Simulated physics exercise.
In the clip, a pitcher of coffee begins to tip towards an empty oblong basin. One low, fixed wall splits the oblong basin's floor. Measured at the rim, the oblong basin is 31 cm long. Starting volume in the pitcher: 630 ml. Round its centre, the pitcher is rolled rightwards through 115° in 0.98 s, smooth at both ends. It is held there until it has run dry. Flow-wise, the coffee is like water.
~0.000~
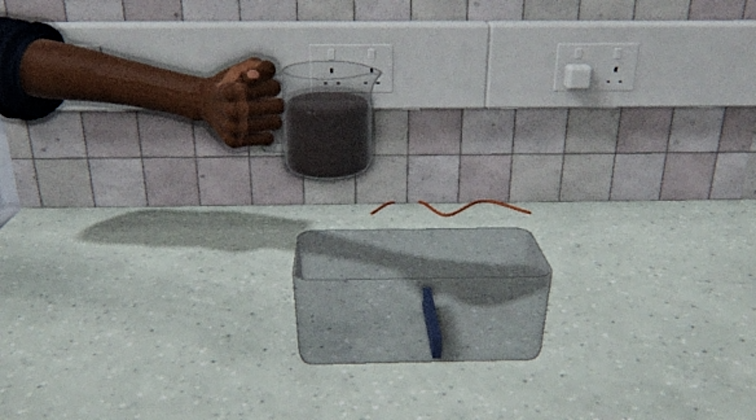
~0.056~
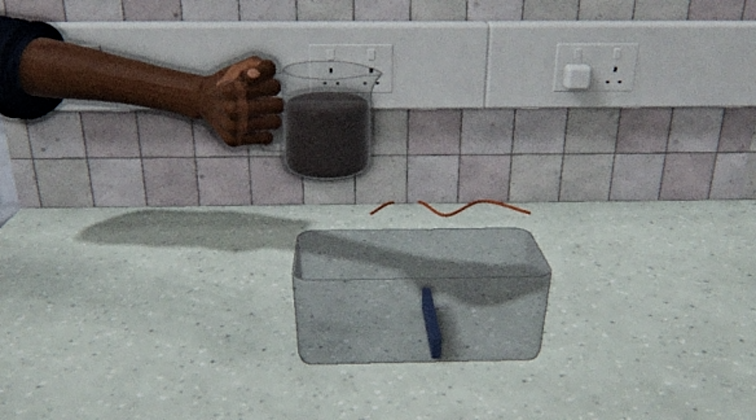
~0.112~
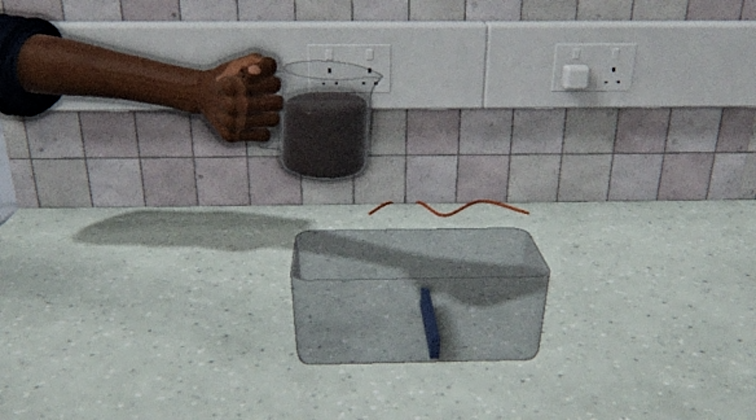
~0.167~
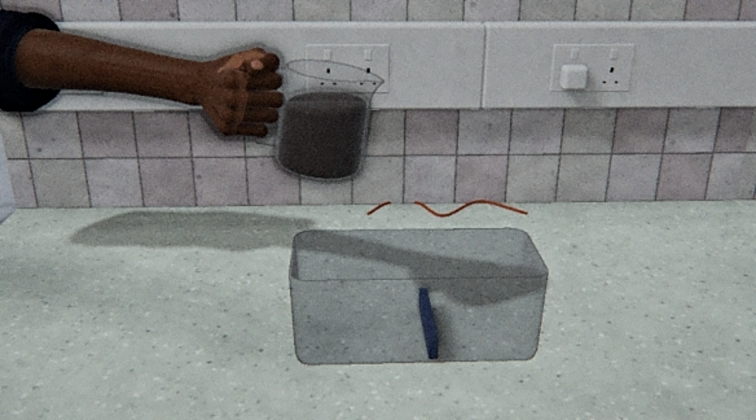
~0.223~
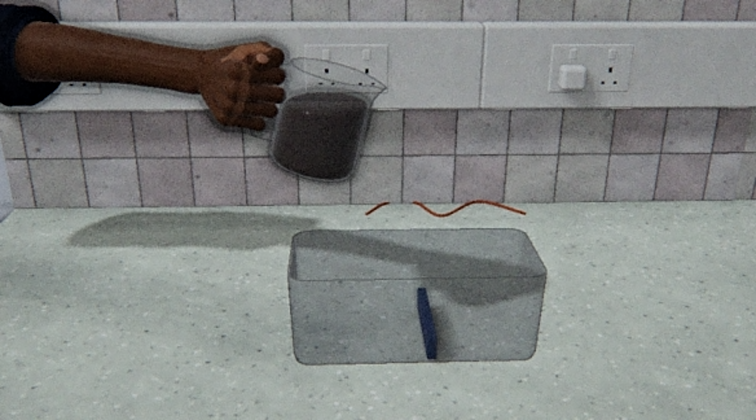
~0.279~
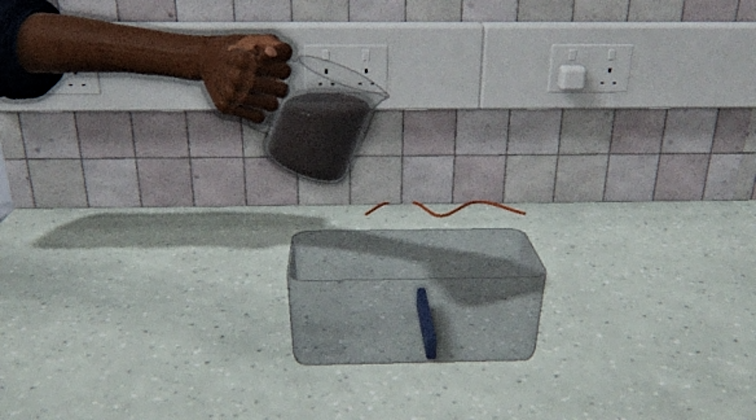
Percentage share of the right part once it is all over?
60 per cent.
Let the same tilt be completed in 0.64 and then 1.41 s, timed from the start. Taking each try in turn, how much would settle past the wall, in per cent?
Near 50 in a hundred on the first go and near 60 in a hundred on the second.
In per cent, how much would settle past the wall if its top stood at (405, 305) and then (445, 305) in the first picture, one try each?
I'd say 90 percent on the first go, 30 percent on the next.
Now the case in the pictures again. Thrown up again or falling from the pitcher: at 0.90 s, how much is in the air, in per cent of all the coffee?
Near 22 percent.
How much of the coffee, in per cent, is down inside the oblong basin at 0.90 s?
Reading: Approx. 60 %.
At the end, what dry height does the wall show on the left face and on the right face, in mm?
Looks like roughly 20 mm on the left and roughly 10 mm on the right.
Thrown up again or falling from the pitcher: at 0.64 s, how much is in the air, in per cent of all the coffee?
Share: Roughly 20 per cent.
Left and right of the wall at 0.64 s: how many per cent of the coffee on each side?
Roughly 1 sits left and 1 sits right.
After 0.64 s the tilt is 84° and 78 per cent is still to pour, 1 is left of the wall and 1 right of it.
After 0.90 s the tilt is 113° and 17 per cent is still to pour, 10 is left of the wall and 50 right of it.
After 1.18 s the tilt is 115° and 0 per cent is still to pour, 34 is left of the wall and 62 right of it.
After 1.48 s the tilt is 115° and 0 per cent is still to pour, 39 is left of the wall and 60 right of it.
In the end 39 per cent lies left of the wall, 60 right of it and 2 outside.
